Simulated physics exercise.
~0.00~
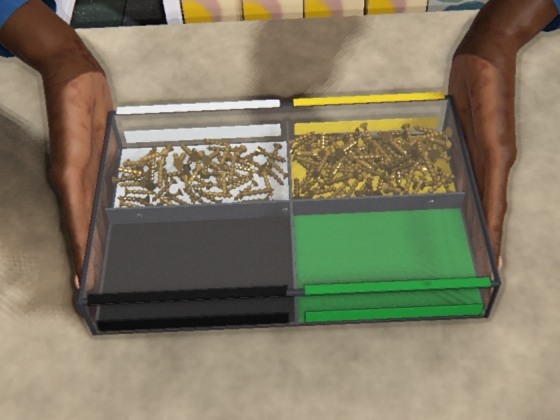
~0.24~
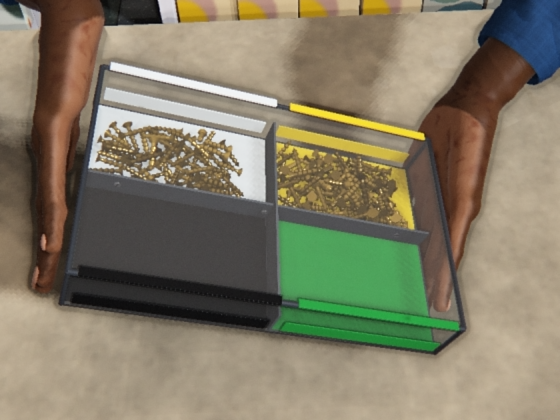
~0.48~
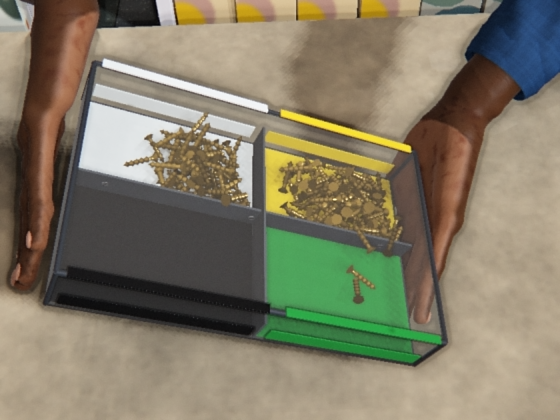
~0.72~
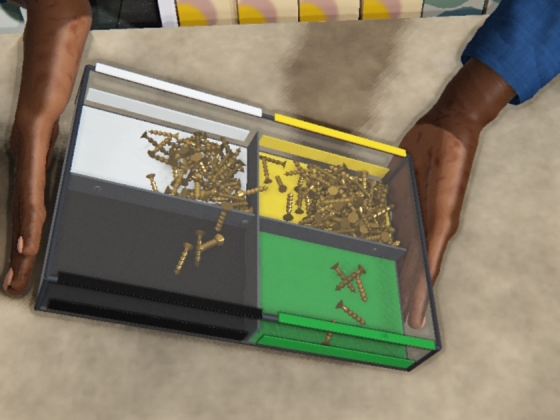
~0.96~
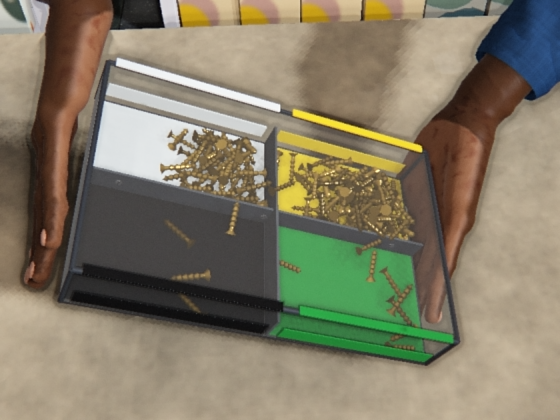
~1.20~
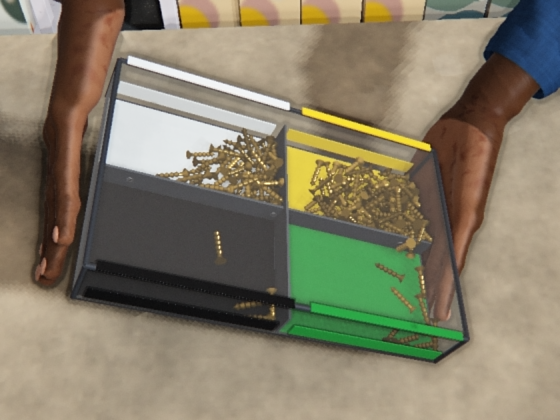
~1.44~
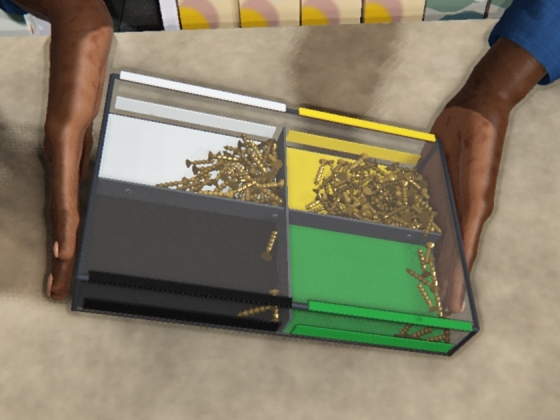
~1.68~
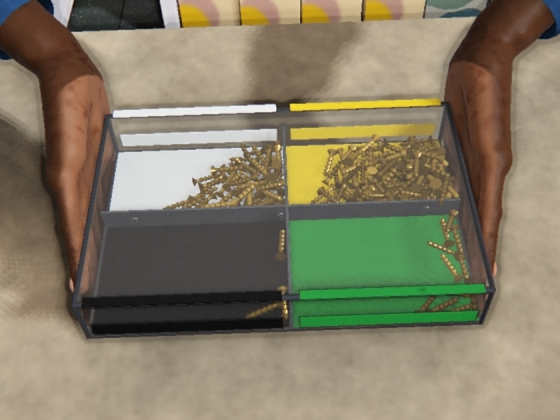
On a pale, mottled tabletop seen from above, with a patterned strip along the far edge, two hands in blue sleeves hold a clear-lidded box by its sides. Its four compartments are white at back left, yellow at back right, black at front left and green at front right, with brass-coloured screws filling only the back two. The hands turn and tilt the box while shaking it, and the screws slide rightward, a few spilling into the green and black sections. The box then returns level, most screws still resting in yellow and white.
